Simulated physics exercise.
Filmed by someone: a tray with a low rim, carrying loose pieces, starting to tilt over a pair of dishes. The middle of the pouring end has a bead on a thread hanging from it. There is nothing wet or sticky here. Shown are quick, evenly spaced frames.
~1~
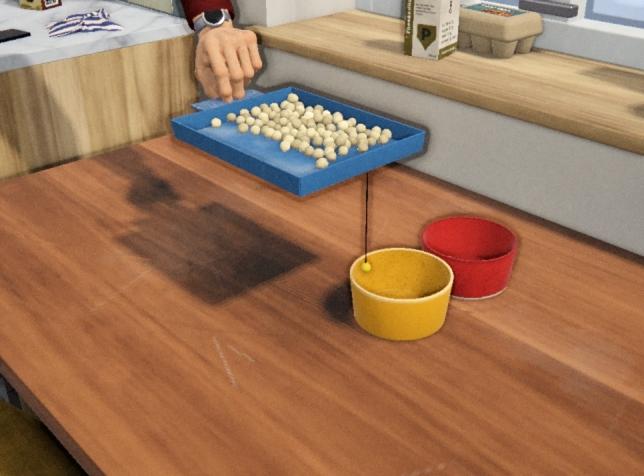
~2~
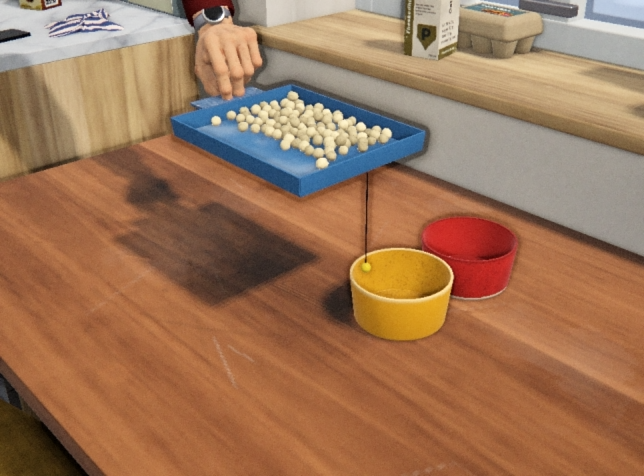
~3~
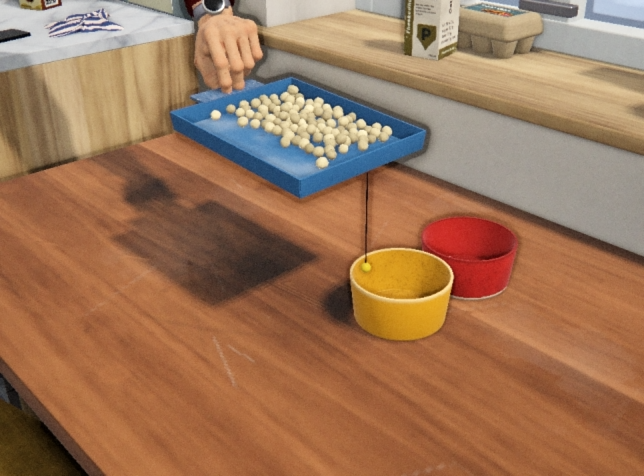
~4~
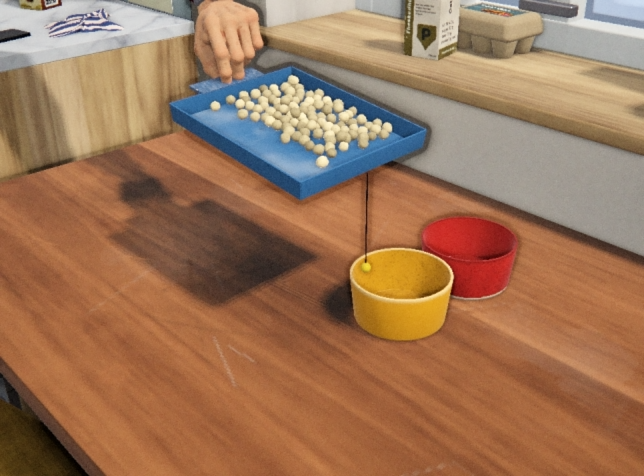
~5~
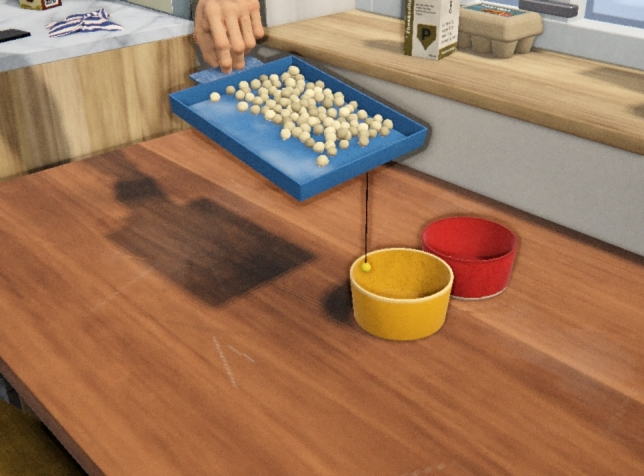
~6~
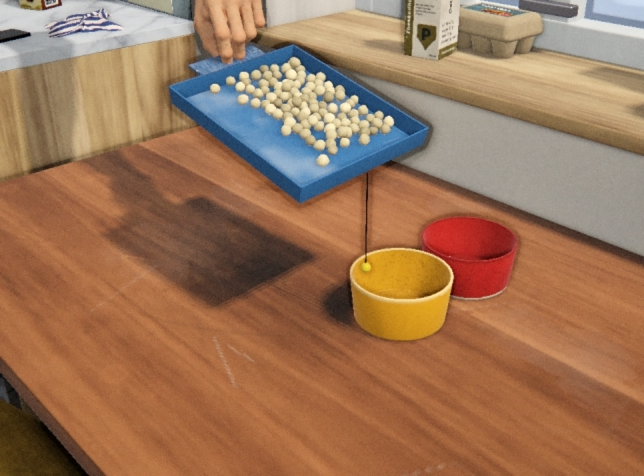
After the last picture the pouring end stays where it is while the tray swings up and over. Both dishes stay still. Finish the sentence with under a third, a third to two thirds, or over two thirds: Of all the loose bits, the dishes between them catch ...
Of all the loose bits, the dishes between them catch under a third.
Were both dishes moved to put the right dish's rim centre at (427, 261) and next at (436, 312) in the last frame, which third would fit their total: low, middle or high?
One to two thirds; one to two thirds.
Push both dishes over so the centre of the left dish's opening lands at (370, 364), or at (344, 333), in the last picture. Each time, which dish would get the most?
So at the first spot it's the one placed on the right, and at the second spot it's the one placed on the left.
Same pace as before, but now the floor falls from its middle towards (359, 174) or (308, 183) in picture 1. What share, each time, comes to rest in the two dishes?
In order, 10 in a hundred and 0 in a hundred.
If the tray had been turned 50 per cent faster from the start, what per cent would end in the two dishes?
That comes to about 0 in every hundred.
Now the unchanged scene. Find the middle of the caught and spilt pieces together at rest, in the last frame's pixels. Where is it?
Roughly pixel (369, 380).
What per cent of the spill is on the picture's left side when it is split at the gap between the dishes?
Some 70 %.
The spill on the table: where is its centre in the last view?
Approximately (369, 381).
Soon, tray tipped steeply; nearly all on the tray; a stray few in the air.
A while on, tray tipped right over; nearly all on the tray; a stray few outside both.
Towards the end, tray tipped past a quarter turn; a stray few in the left dish; nearly all outside both.
Finally, tray tipped past a quarter turn; a stray few in the left dish; none in the right dish; nearly all outside both.
